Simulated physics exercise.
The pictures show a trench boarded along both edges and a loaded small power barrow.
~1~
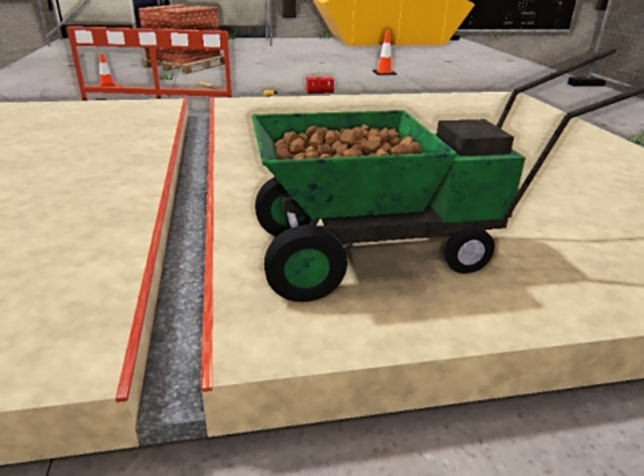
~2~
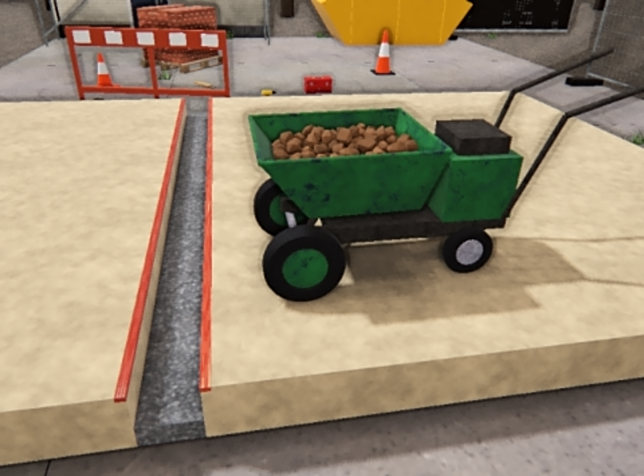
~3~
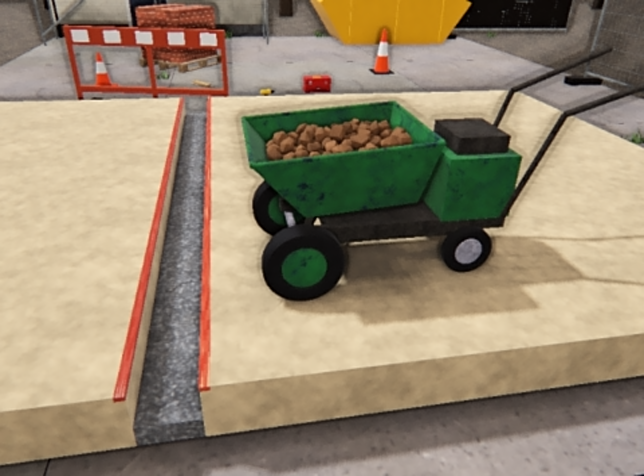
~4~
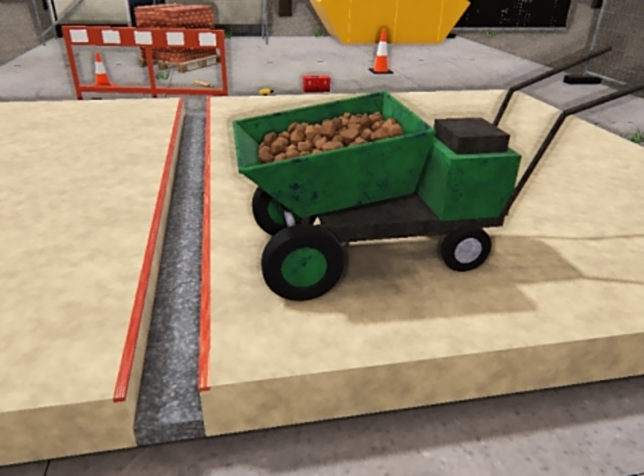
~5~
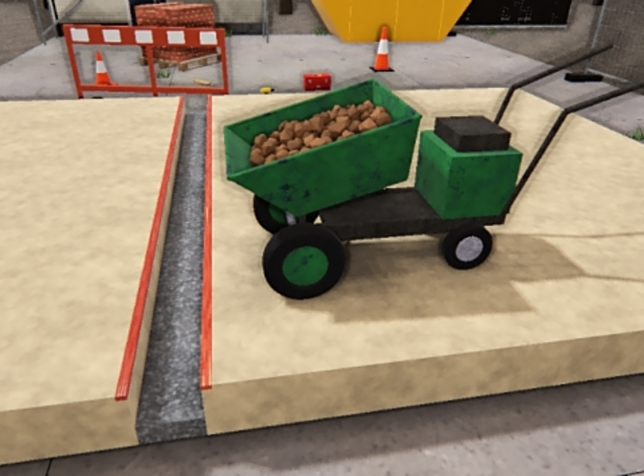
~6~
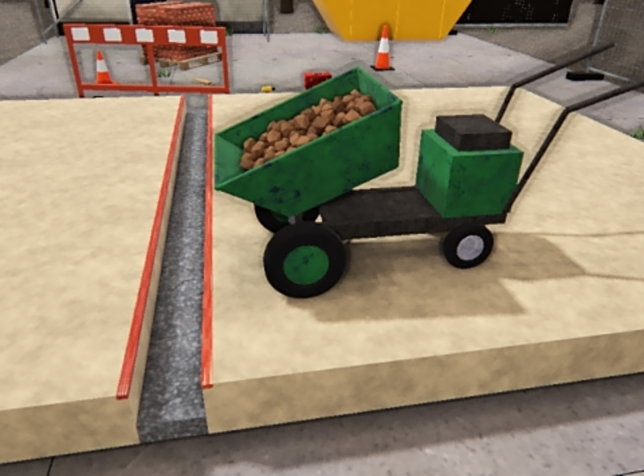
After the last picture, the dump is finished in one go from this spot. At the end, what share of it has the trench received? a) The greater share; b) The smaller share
Answer: A.
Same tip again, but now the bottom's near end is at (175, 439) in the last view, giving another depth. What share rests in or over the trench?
I'd put it at some 80 in a hundred.
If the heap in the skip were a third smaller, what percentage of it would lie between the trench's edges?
Close to 80 in a hundred.
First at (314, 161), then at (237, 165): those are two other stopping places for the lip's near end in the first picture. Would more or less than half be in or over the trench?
The greater portion first, the lesser portion second.
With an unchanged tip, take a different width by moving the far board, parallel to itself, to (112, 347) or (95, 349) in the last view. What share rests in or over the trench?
I'd put it near 90 in a hundred, then near 100 in a hundred.
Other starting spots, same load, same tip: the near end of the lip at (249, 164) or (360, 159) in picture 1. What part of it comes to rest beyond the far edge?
About 40 per cent first, about 0 per cent second.
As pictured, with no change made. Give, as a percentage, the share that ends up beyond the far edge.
Roughly 30 percent.
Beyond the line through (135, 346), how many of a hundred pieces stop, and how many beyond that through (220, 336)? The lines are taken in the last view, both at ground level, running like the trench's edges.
Result, first then second: 30 %, 90 %.
Shortly afterwards, skip tipped steeply; the whole lot in the skip.
Next, skip tipped right over; near half in the skip; near a third in or heaped over the trench; a little beyond it; only a few falling.
Some moments later, skip tipped right over; a little in the skip; near two thirds in or heaped over the trench; near a quarter beyond it.
In the end, skip tipped right over; a little in the skip; near two thirds in or heaped over the trench; near a quarter beyond it.
